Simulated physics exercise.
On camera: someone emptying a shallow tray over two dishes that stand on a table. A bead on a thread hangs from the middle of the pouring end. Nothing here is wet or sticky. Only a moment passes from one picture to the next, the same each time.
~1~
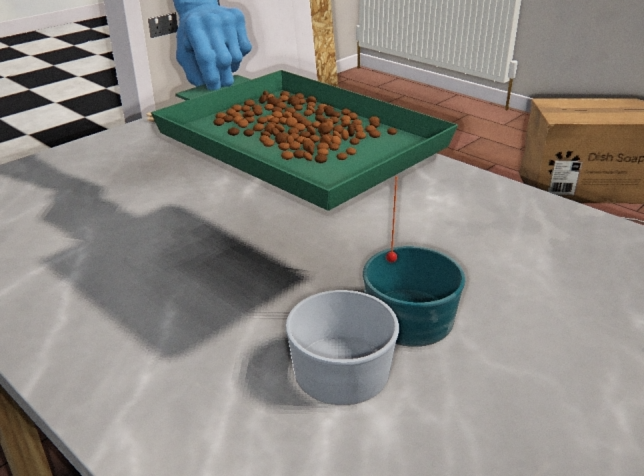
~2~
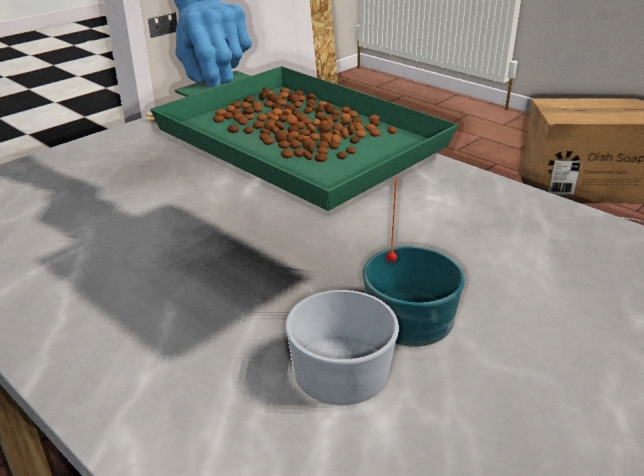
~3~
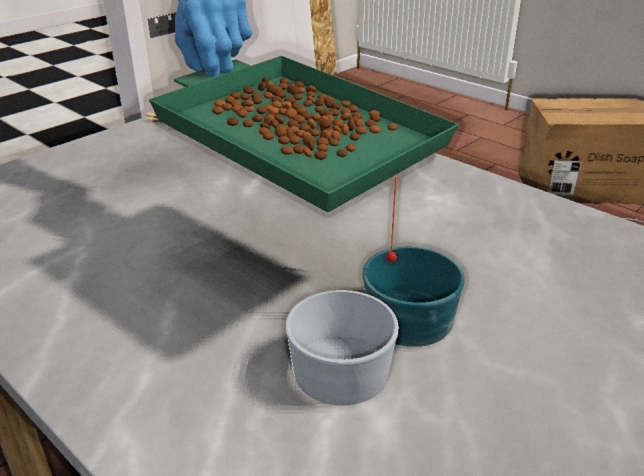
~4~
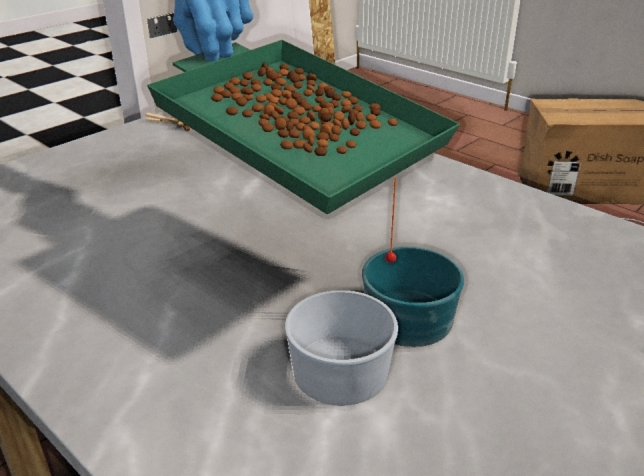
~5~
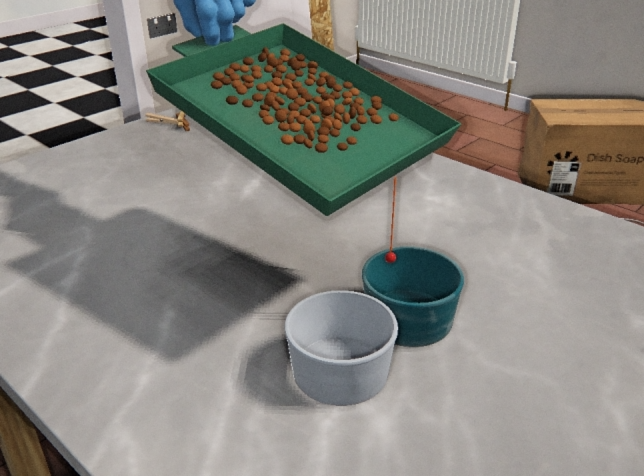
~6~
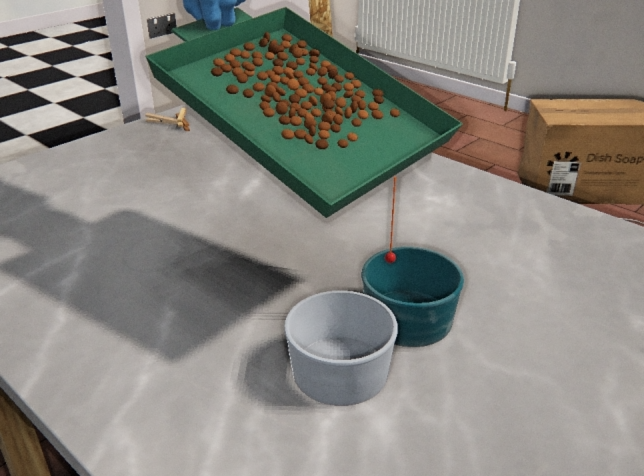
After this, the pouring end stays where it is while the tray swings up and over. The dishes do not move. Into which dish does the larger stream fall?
The left one ends fuller.
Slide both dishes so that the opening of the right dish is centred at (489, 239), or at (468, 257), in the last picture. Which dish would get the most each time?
First left, then the left-hand dish.
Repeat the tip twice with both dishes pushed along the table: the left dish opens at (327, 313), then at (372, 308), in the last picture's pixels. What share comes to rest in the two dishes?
Near 50 % and 80 %.
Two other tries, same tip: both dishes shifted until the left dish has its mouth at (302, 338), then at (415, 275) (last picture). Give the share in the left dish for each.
Roughly 20 per cent, and 20 per cent.
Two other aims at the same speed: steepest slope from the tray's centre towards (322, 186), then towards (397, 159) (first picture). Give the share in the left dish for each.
About 90 and 0 per cent.
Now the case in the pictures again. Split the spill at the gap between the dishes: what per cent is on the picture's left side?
Some 10 per cent.
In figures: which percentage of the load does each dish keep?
Left dish: 50 %, right dish: 20 %.
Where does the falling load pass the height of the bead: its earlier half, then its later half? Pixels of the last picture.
Around (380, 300) and then (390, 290).
Soon after the last picture, tray tipped steeply; most on the tray; a small part in the air.
A little later, tray tipped right over; about two thirds on the tray; about a quarter in the left dish; a stray few in the right dish; a small part outside both; a small part in the air.
Later still, tray tipped past a quarter turn; about half in the left dish; about a quarter in the right dish; about a quarter outside both.
At rest, tray tipped past a quarter turn; about half in the left dish; about a quarter in the right dish; about a quarter outside both.
